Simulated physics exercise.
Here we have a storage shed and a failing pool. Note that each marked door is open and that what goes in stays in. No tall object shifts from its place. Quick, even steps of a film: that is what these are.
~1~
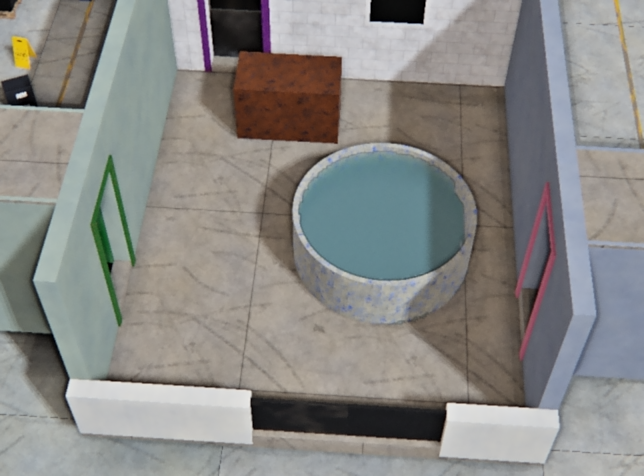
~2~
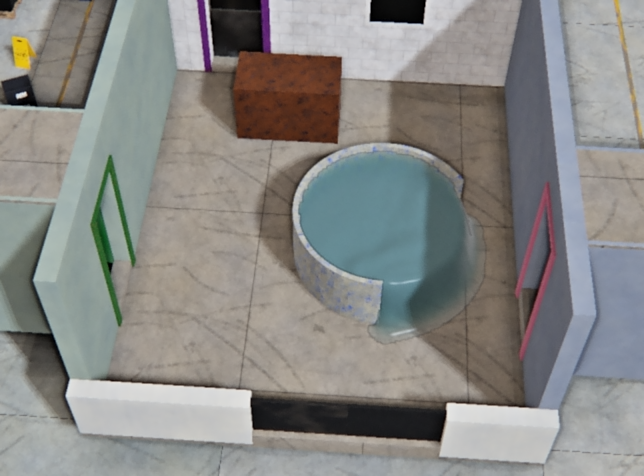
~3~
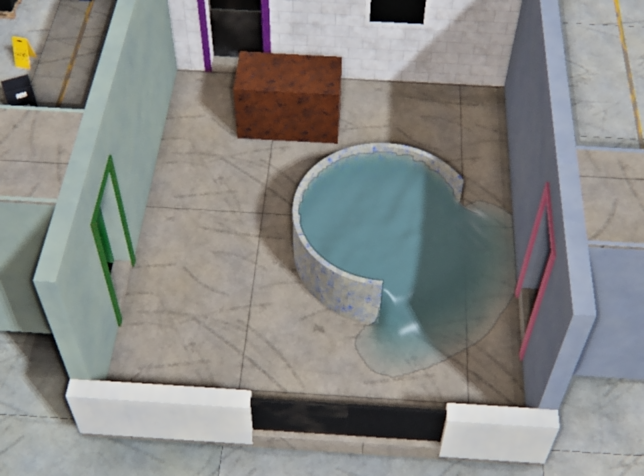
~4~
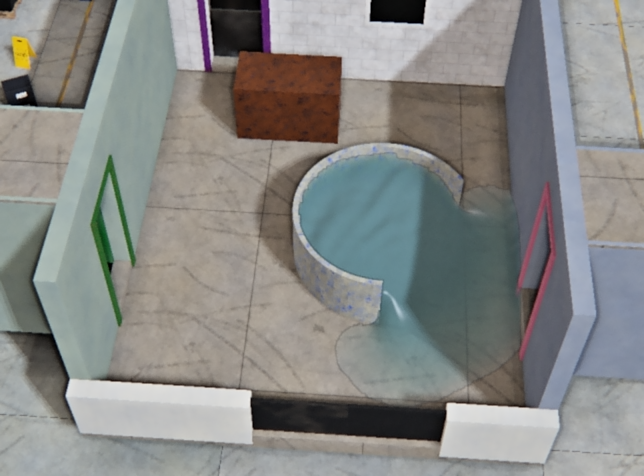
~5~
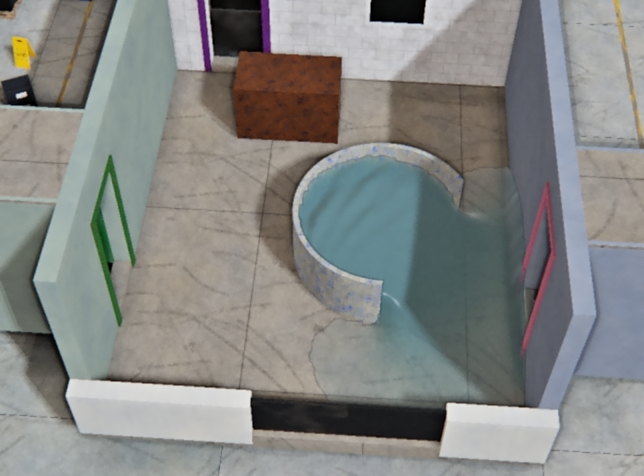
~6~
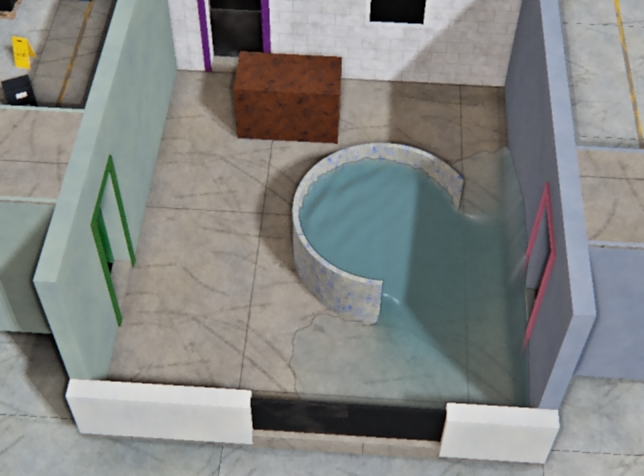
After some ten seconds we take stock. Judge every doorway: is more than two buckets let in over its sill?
My call: The green door goes past two, the pink door goes past two, the purple door goes past two.
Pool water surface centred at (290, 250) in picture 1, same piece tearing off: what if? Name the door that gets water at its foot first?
Looks like the door marked pink.
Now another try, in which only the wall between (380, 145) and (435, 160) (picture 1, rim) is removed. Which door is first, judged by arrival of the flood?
The one in purple.
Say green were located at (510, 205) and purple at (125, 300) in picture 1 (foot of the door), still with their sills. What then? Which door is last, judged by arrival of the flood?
The purple door, I'd say.
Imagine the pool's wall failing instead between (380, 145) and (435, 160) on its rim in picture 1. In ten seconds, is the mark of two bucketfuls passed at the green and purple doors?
Well, the green door doesn't reach it and the purple door breaks the limit.
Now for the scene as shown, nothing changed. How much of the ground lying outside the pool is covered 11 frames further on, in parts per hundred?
50 %, roughly.
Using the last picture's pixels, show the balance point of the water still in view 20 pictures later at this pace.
I reckon somewhere around (359, 281).
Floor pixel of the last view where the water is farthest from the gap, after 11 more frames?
I'd say at around (101, 408).
A moment on, water covers 30 % of the floor; the green door not reached, the pink door over two buckets in, the purple door not reached.
Next, water covers 50 % of the floor; the green door not reached, the pink door far over two buckets in, the purple door not reached.
Then, water covers 80 % of the floor; the green door over two buckets in, the pink door far over two buckets in, the purple door wet at the sill, nothing in.
Later, water covers 100 % of the floor; the green door far over two buckets in, the pink door far over two buckets in, the purple door over two buckets in.
In the end, water covers 100 % of the floor; the green door far over two buckets in, the pink door far over two buckets in, the purple door far over two buckets in.
